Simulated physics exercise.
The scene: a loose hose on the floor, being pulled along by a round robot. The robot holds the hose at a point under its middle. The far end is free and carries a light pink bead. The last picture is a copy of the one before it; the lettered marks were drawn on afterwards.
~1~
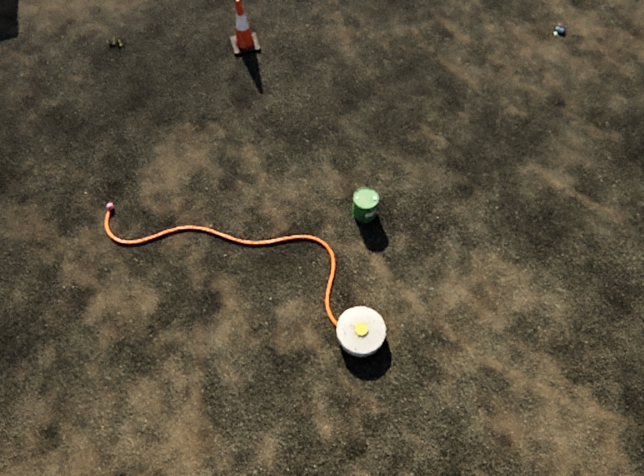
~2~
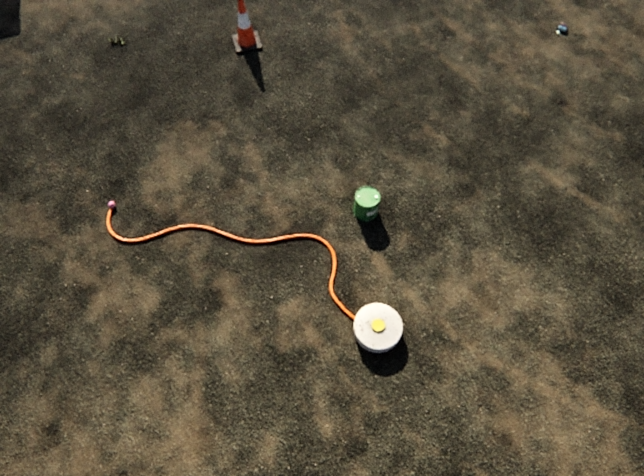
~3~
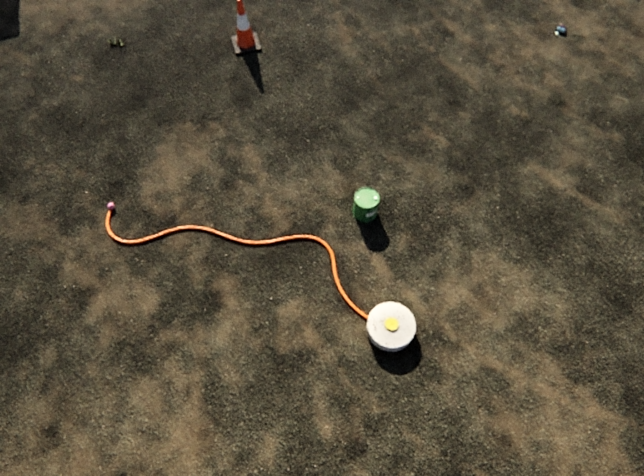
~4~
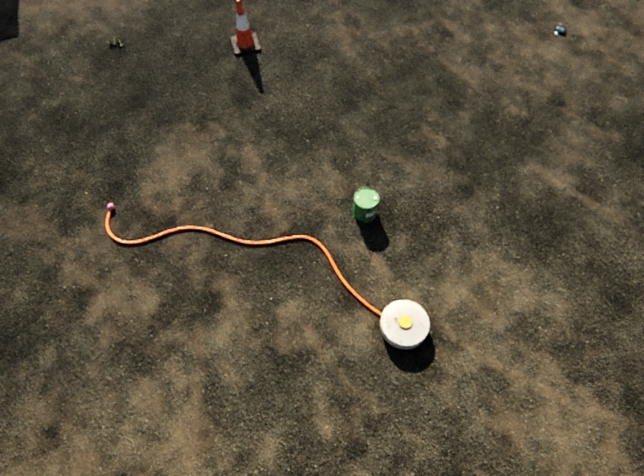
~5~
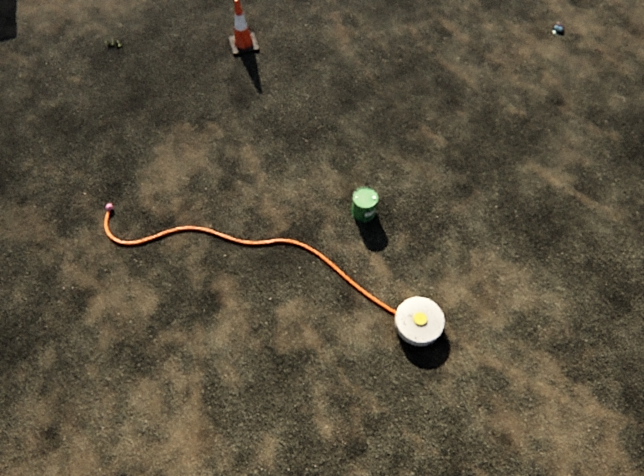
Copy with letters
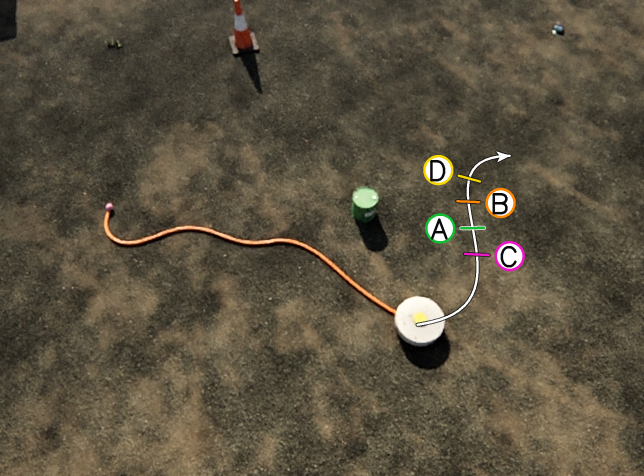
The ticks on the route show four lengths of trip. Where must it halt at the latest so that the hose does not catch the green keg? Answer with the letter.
No farther than D.
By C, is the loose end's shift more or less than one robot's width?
By then, less.
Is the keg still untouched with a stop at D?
For that mark, yes.
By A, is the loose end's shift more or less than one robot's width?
Less.
On the marked copy, A at (473, 228); B at (468, 202); C at (477, 254); D at (469, 179); the route from (418, 325) via (473, 231) to (510, 156).
Taking D. A third of the way, robot (477, 285), middle of the hose (280, 262), free end (111, 215).
Two thirds of the way, robot (474, 223), middle of the hose (292, 262), free end (120, 220).
When it is over, robot (471, 174), middle of the hose (311, 246), free end (133, 225); nothing has been touched.
As for the rest, A is safe but short; B is safe but short; C is safe but short.
